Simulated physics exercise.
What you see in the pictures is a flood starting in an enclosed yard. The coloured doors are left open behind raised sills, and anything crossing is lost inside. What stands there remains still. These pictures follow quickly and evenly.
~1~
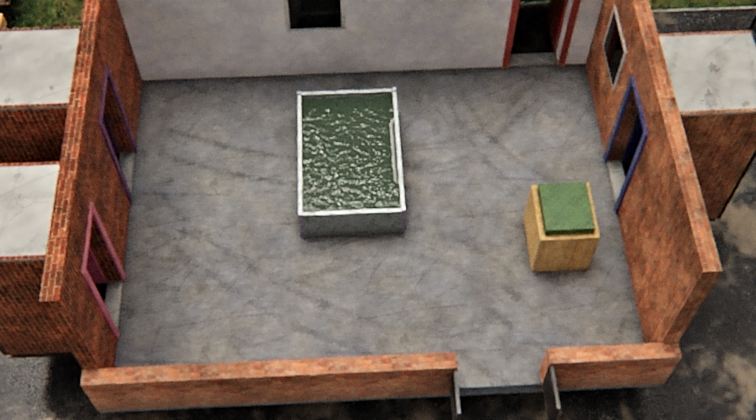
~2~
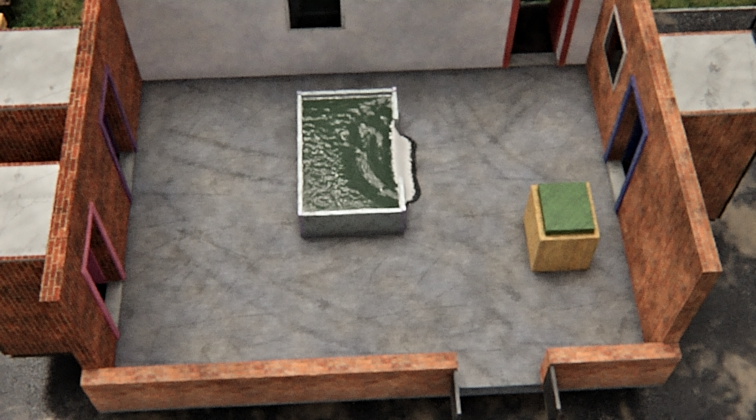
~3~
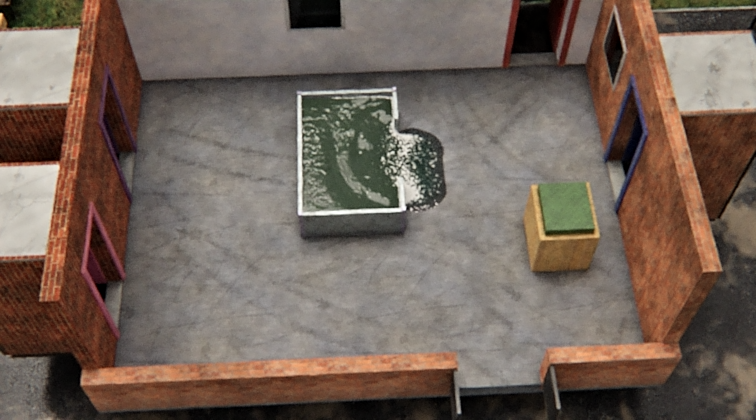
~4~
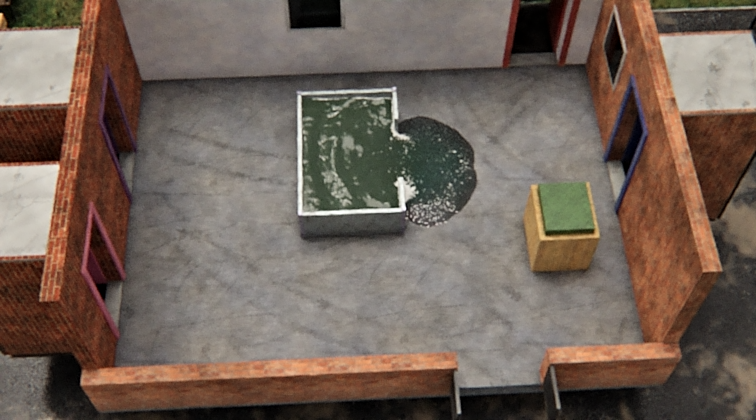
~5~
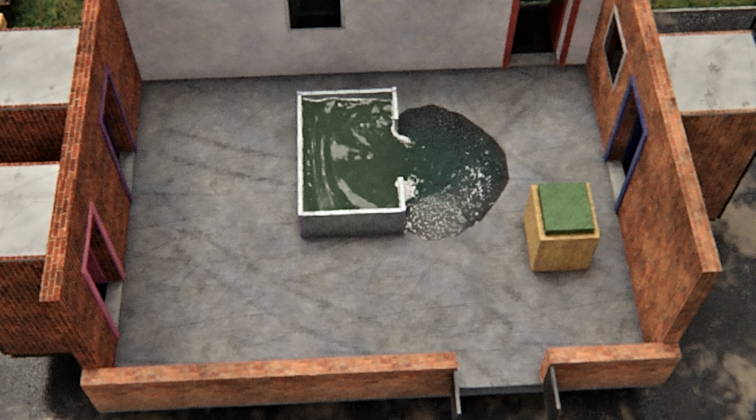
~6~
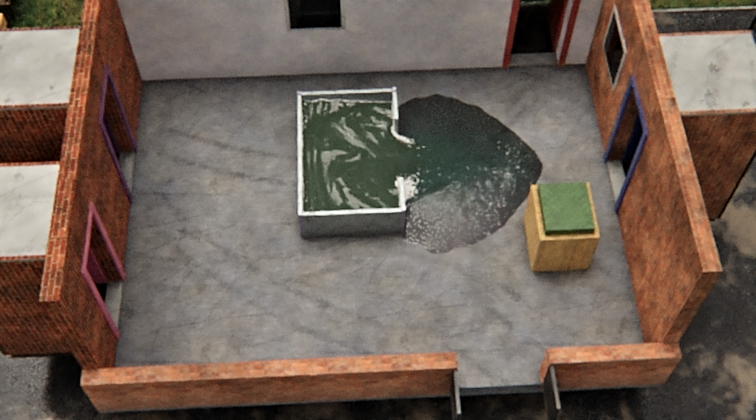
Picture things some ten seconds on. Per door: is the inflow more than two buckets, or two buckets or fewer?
At the end, red door: Past the limit; purple door: Inside the limit; blue door: Past the limit; pink door: Inside the limit.
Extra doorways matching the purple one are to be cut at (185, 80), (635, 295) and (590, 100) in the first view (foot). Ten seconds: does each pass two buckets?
Same order as asked - stays within the limit, stays within the limit and exceeds the limit.
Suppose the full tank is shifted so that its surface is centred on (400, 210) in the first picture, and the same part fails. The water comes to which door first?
It would be the blue-painted one.
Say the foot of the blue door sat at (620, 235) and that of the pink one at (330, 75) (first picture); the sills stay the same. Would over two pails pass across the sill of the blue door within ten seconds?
I'd say the blue one tops it.
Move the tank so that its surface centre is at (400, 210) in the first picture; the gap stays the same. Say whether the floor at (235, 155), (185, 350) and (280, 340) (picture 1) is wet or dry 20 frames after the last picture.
Log: No flood; no flood; no flood.
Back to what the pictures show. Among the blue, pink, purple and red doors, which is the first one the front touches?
If you ask me, it's the blue door.
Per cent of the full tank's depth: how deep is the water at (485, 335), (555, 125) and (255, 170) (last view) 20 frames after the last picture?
Depths of roughly 4, 20 and 0 per cent.
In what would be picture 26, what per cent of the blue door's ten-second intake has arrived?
Roughly 70 %.
A moment on, water covers 25 % of the floor; the red door not reached, the purple door not reached, the blue door under two buckets in, the pink door not reached.
Next, water covers 30 % of the floor; the red door wet at the sill, nothing in, the purple door not reached, the blue door far over two buckets in, the pink door not reached.
Then, water covers 40 % of the floor; the red door over two buckets in, the purple door not reached, the blue door far over two buckets in, the pink door not reached.
Later, water covers 45 % of the floor; the red door over two buckets in, the purple door not reached, the blue door far over two buckets in, the pink door not reached.
In the end, water covers 65 % of the floor; the red door over two buckets in, the purple door not reached, the blue door far over two buckets in, the pink door not reached.
